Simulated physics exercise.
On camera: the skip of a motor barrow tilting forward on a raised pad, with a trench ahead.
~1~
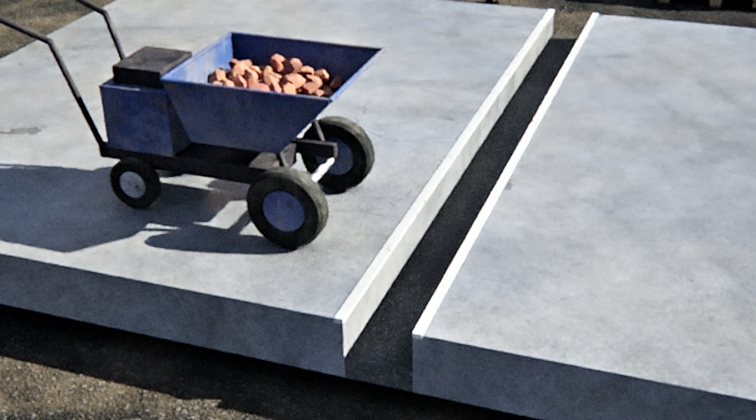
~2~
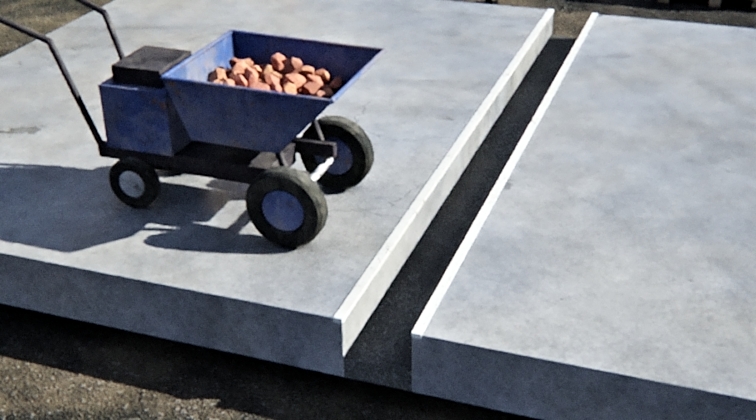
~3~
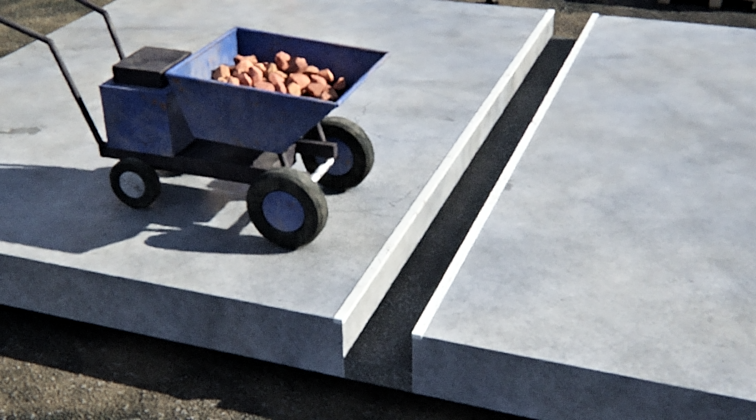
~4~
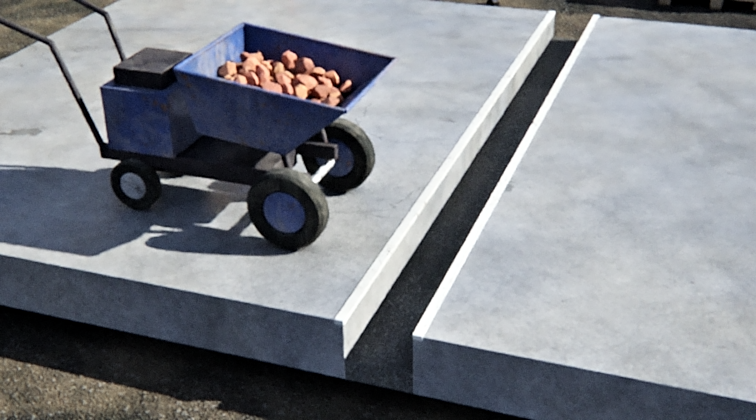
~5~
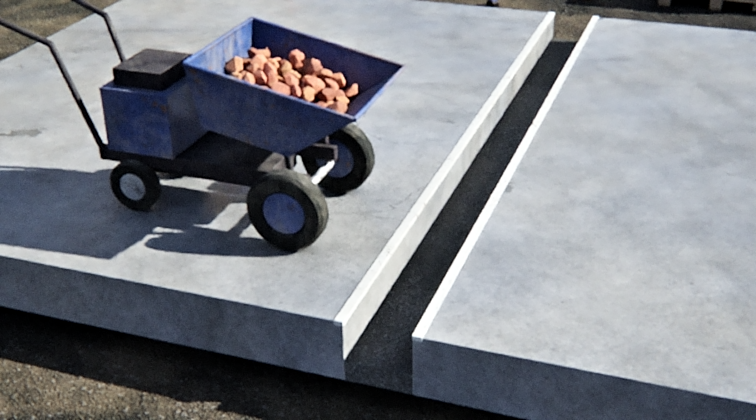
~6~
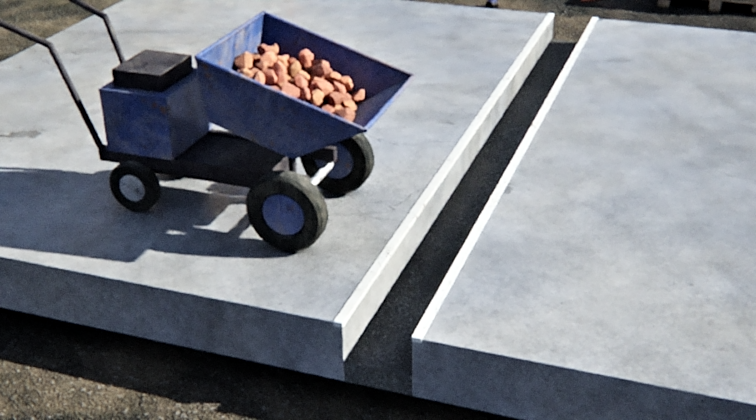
The blue skip of a barrow tilts forward with its rubble, facing a narrow trench.
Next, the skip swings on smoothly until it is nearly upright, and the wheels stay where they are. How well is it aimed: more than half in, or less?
Between the edges lies the larger part of the load.
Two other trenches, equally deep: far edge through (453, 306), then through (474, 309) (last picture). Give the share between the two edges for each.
Roughly 80 per cent, and 100 per cent.
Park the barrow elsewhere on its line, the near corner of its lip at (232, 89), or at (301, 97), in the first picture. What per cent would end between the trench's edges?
In turn 20 and 90 in a hundred.
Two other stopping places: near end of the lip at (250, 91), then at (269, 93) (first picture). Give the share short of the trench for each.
First some 30, then 10 per cent.
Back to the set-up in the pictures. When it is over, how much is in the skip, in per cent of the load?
Near 15 %.
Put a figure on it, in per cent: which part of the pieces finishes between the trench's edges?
Near 65 %.
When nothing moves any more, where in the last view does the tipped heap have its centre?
Close to (451, 258).
Soon, skip tipped steeply; all in the skip.
A while on, skip tipped right over; most in the skip; a small part in or heaped over the trench; a small part beyond it; a stray few falling.
Towards the end, skip tipped right over; about a quarter in the skip; about two thirds in or heaped over the trench; about a quarter beyond it.
Finally, skip tipped right over; a small part in the skip; about two thirds in or heaped over the trench; about a quarter beyond it.
